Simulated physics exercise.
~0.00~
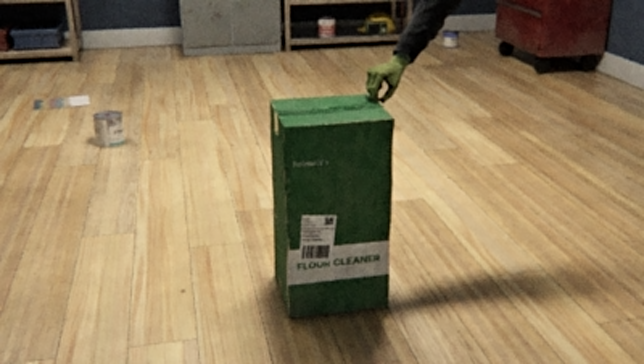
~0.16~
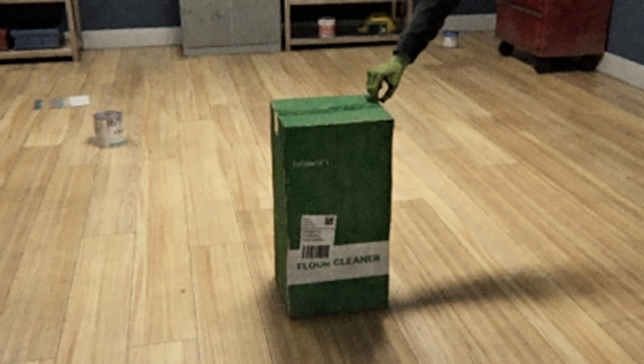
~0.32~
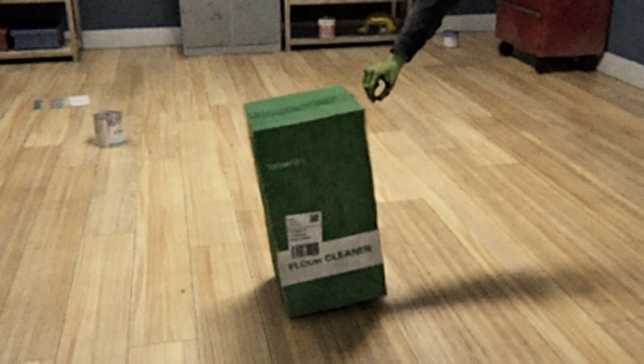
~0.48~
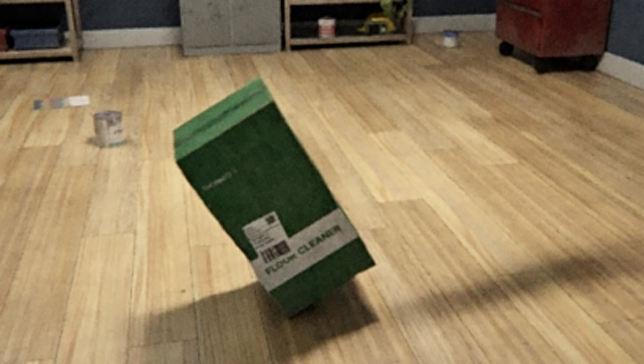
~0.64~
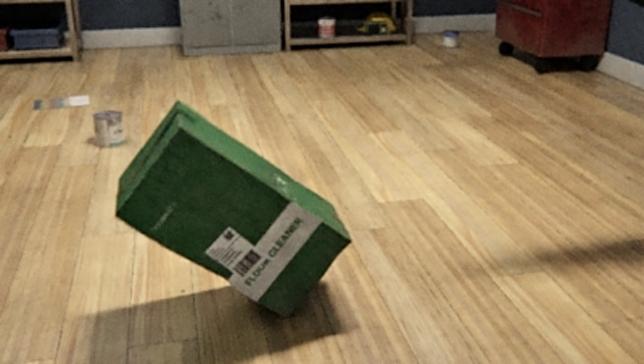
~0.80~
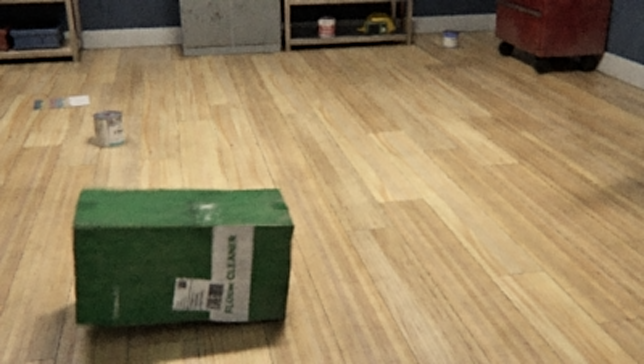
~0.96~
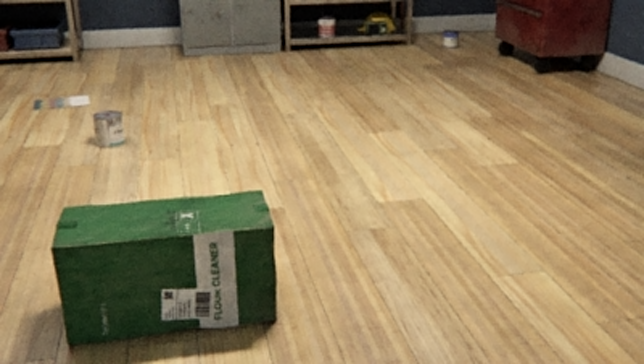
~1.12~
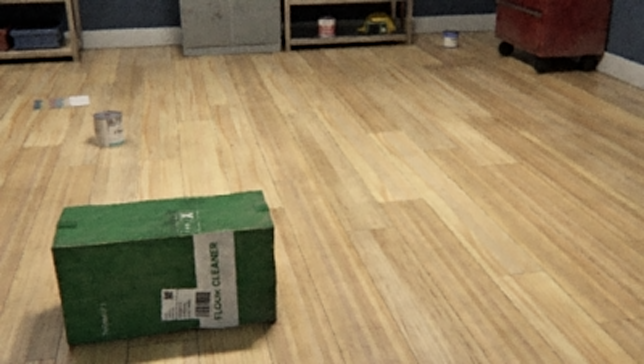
The clip opens on a tall green box labelled as floor cleaner, standing upright on a wooden floor, with a green-gloved hand at its top edge. A small can sits on the floor behind it to the left. The box begins to lean left as the hand lets go and draws back out of view. It keeps tilting over its lower edge, tipping further and further without recovering. It drops onto its side, shifts slightly left, and finally lies still on the floor with its label turned sideways.
